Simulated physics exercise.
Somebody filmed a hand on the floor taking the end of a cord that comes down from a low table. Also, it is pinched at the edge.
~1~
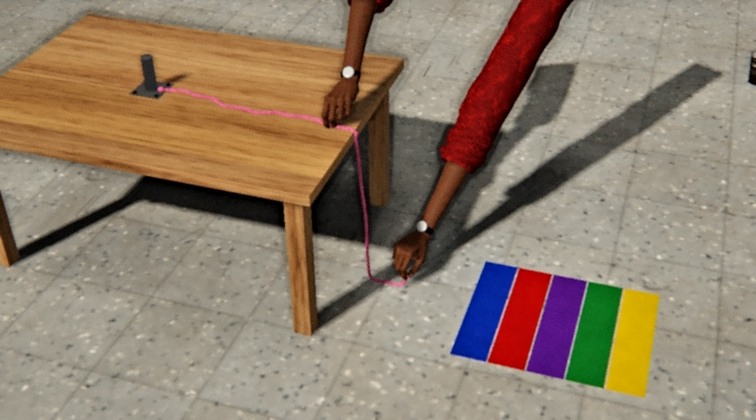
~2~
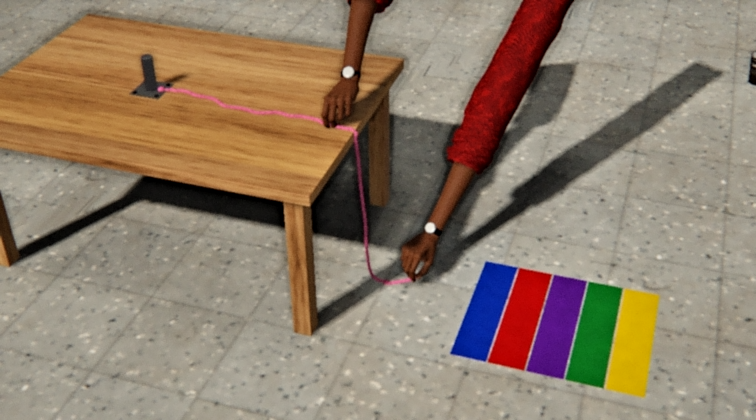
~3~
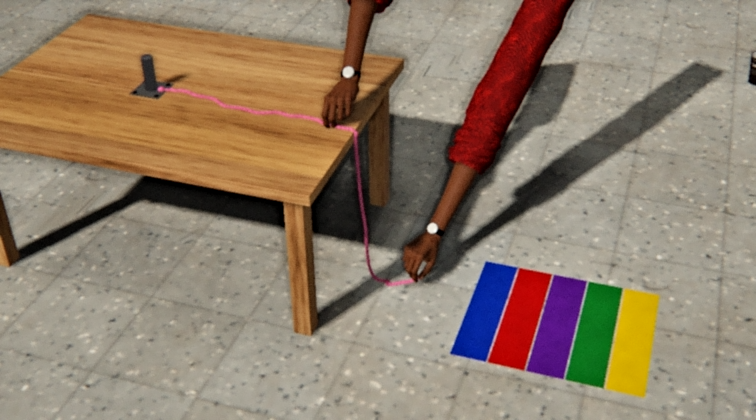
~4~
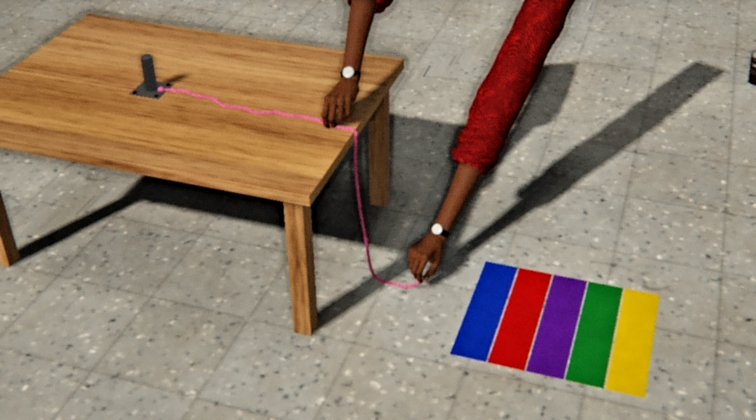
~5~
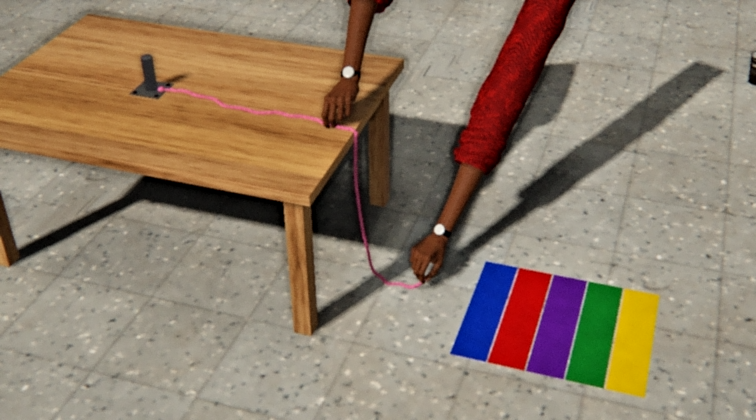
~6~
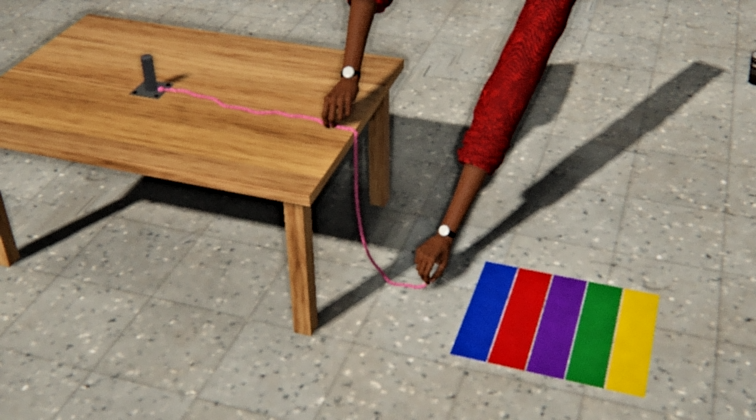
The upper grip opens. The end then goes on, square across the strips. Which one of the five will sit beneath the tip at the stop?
The red strip will.
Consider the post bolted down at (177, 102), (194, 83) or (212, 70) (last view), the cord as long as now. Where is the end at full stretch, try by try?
About (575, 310), then (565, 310), then (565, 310).
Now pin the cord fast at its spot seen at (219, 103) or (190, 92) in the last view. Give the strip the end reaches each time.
First try red, second try red.
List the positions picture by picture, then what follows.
The first frame shows end (407, 276); blue (474, 339); red (512, 348); purple (550, 356); green (589, 364); yellow (628, 373).
The second frame shows end (416, 278); cord through (191, 93) (245, 109) (310, 118) (358, 155) (364, 214) (371, 272).
The third frame shows end (418, 279).
The fourth frame shows end (423, 280); cord through (191, 93) (245, 109) (310, 118) (355, 155) (361, 214) (372, 272).
The fifth frame shows end (425, 280).
The sixth frame shows end (430, 281); cord through (191, 93) (245, 109) (310, 118) (356, 155) (358, 213) (380, 271).
Soon after, end near (456, 286); short of the strips.
Then, end near (500, 295); over blue.
At full stretch, end near (526, 301); over red. It gets as far as the red strip.
